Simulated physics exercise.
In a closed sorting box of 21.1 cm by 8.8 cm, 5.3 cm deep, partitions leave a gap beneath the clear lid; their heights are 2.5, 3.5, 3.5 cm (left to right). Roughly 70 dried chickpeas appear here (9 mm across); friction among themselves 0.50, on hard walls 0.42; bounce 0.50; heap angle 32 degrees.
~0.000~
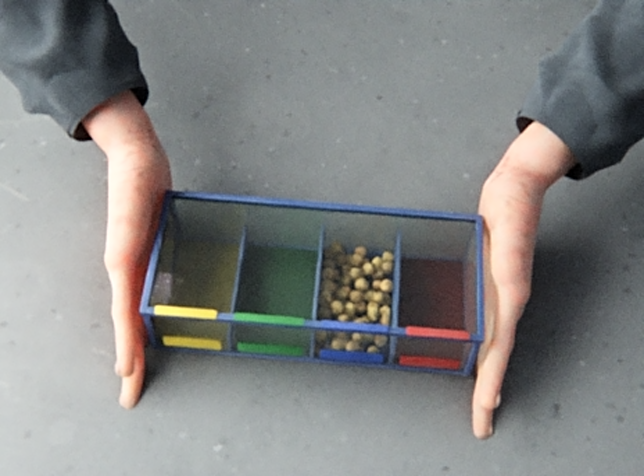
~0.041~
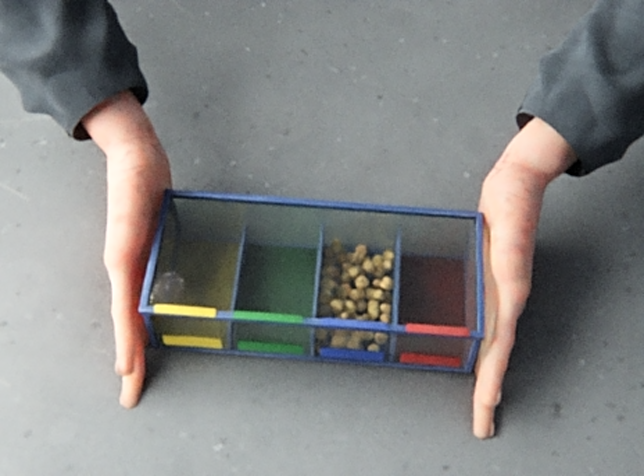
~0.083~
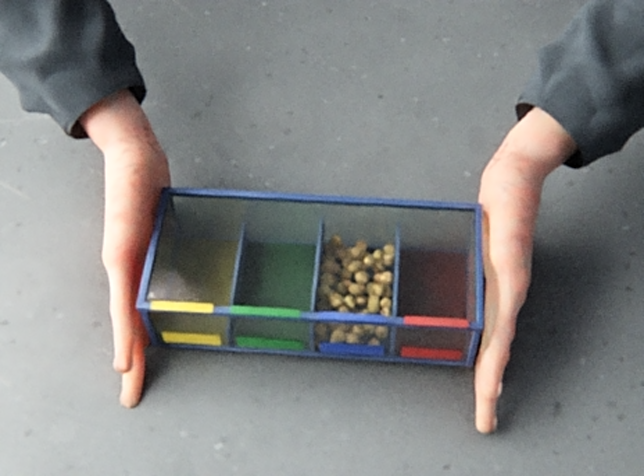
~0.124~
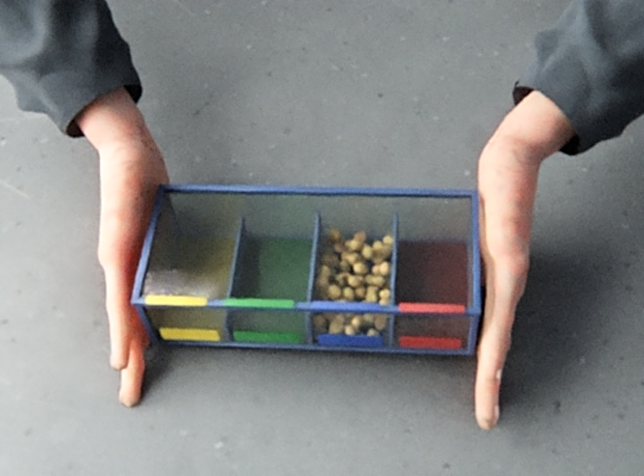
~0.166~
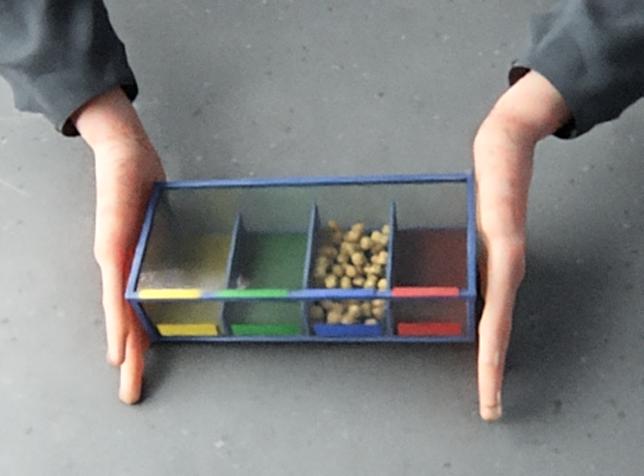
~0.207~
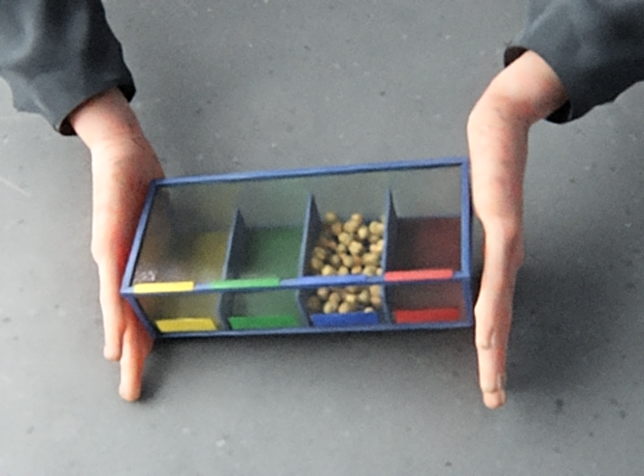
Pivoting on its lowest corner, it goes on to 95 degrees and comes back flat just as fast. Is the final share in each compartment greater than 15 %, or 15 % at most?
Outcome: Red: Stays behind the line; blue: Crosses the line; green: Stays behind the line; yellow: Crosses the line.
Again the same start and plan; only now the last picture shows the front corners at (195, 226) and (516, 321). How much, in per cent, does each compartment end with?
Per cent by compartment: Red 40, blue 60, green 0, yellow 0.
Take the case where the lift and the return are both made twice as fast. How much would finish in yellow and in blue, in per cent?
The yellow compartment would end with 30 per cent, the blue one with 55 per cent.
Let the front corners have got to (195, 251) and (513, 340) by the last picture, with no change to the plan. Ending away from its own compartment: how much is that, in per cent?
It would come to roughly 40 percent.
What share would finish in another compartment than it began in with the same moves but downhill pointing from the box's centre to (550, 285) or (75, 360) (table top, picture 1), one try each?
Estimate: Some 30 % and some 30 % respectively.
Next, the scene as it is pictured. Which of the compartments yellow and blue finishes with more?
Answer: Blue.
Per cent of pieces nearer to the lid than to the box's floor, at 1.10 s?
Roughly 30 per cent.
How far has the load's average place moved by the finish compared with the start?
Displacement: Near 6.0 cm.
After 1.10 s, tilt 95 degrees; blue 95 %.
After 1.69 s, tilt 42 degrees; blue 55 %, green 5 %, yellow 40 %.
Then, at 2.33 s, tilt 0 degrees; blue 55 %, green 5 %, yellow 40 %.
At rest (2.8 s), red 0 %, blue 55 %, green 5 %, yellow 40 %.
